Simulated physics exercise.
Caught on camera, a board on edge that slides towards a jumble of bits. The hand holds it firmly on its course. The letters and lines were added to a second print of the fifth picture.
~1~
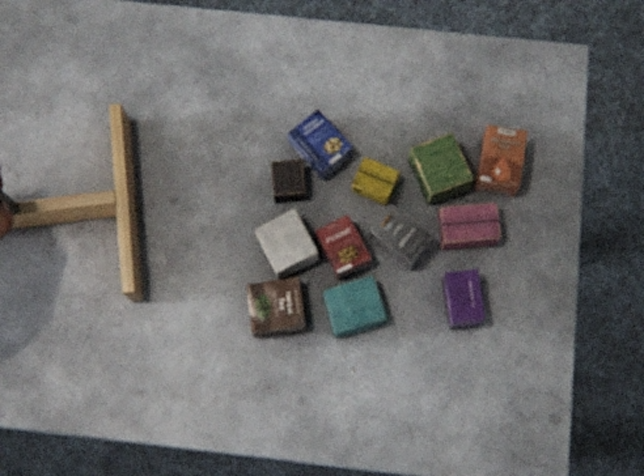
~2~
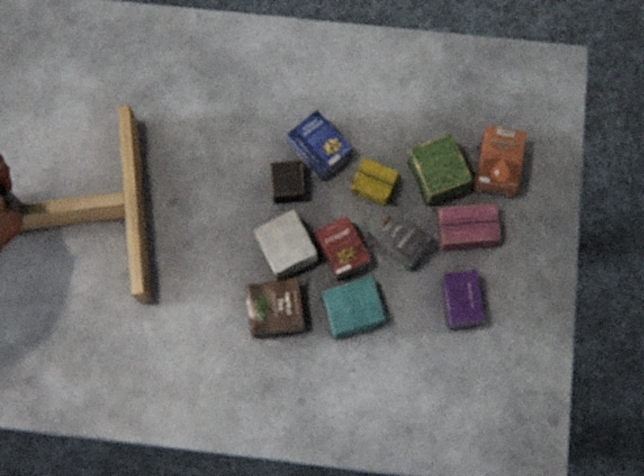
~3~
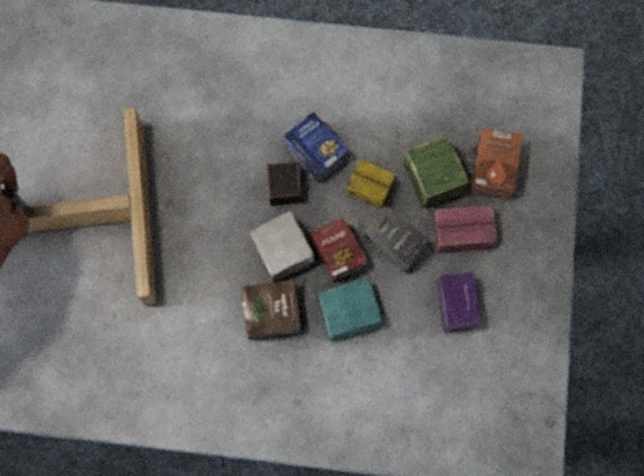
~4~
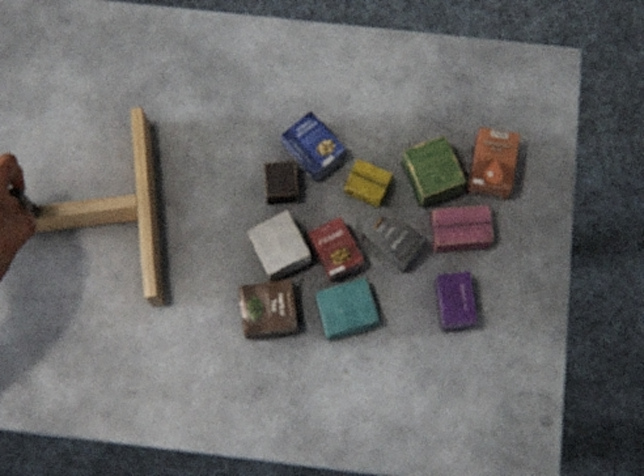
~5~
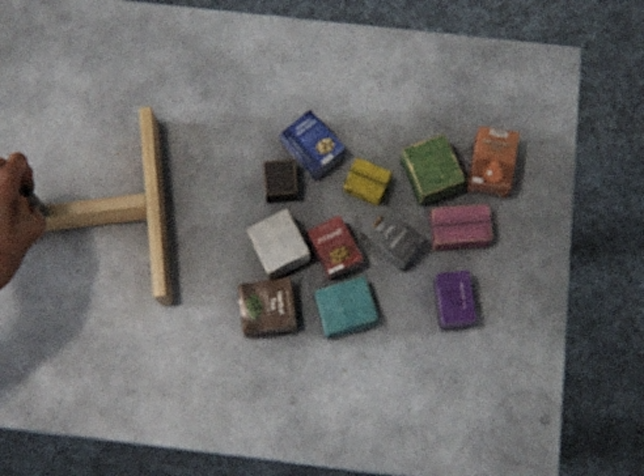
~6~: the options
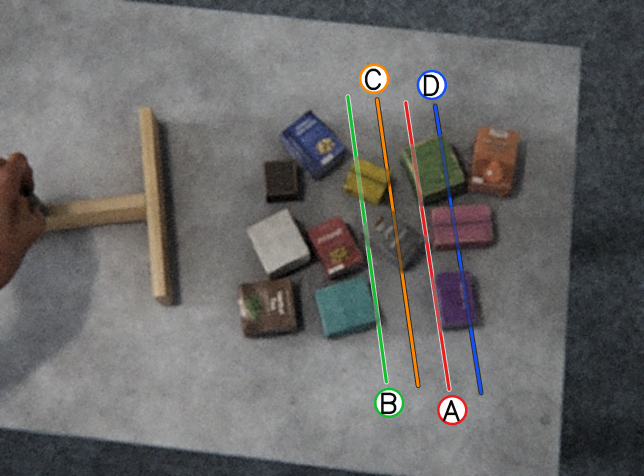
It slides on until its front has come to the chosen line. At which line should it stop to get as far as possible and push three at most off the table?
It should halt at D.
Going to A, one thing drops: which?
It is the pink box.
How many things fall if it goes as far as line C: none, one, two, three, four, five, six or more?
By then, none.
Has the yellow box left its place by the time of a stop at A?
Yes.
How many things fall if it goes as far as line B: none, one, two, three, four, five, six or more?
In all, none.
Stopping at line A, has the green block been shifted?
By then, yes.
On the marked copy, A at (427, 240); B at (367, 233); C at (397, 237); D at (457, 243).
Following D. Soon after the start, board (261, 211); brown packet (307, 310); turquoise block (362, 308).
Later, board (372, 223); pink box (526, 230); purple packet (514, 304).
In the end, board (457, 233); purple packet over the edge; pink box over the edge; two fallen.
As for the rest, A is within the limit but short; B is within the limit but short; C is within the limit but short.
